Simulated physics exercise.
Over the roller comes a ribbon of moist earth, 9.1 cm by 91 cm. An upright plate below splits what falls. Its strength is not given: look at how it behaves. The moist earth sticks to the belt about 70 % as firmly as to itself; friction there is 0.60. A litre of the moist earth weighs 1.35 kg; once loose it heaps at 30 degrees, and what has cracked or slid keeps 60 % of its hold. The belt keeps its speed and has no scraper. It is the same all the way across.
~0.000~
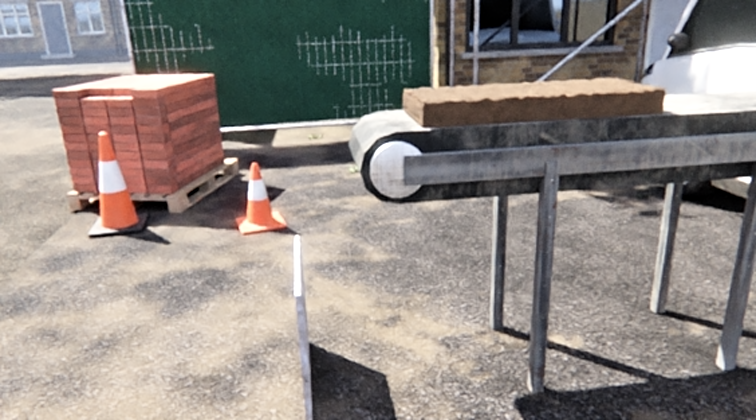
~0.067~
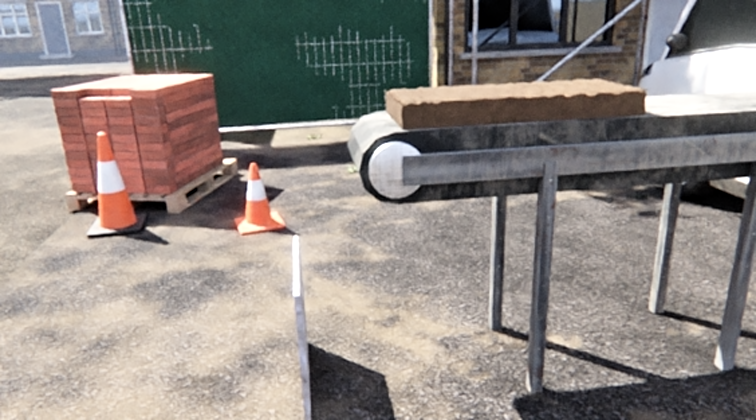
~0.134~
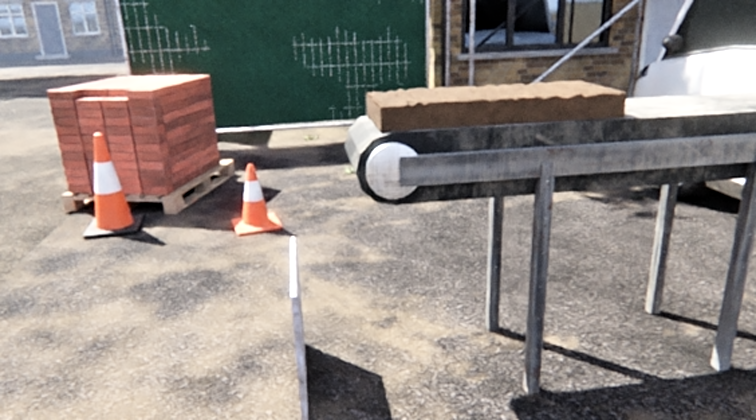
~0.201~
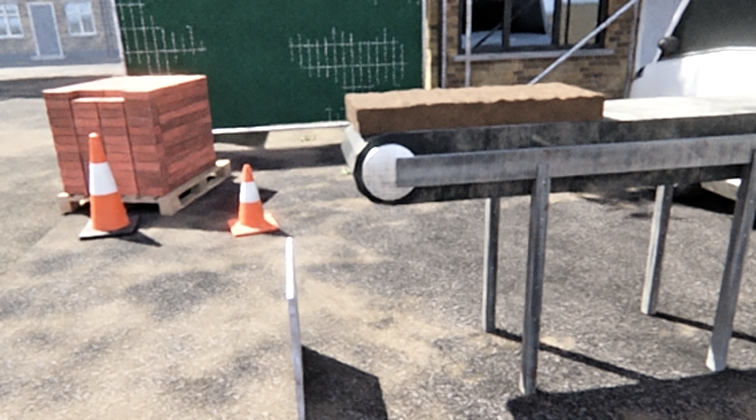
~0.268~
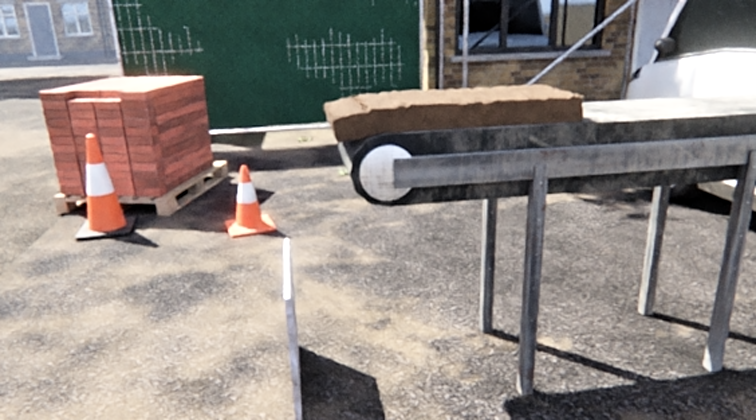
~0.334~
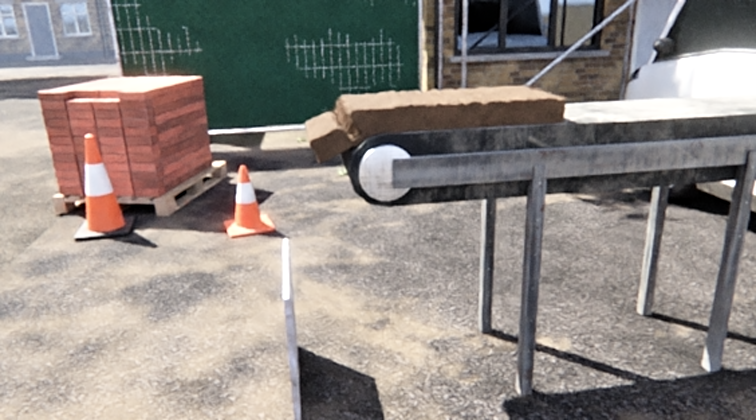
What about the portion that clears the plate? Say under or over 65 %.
It comes out over 65 %.
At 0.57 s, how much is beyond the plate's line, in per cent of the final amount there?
About 20 %.
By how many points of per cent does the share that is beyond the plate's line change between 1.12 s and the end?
Some 20 per cent.
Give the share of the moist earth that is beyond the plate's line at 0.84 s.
Some 40 per cent.
By 0.57 s, 14 % is beyond the plate's line.
By 0.84 s, 41 % is beyond the plate's line.
By 1.12 s, 66 % is beyond the plate's line.
By 1.39 s, 85 % is beyond the plate's line.
By 2.59 s, at the end, 85 % is beyond the plate's line.
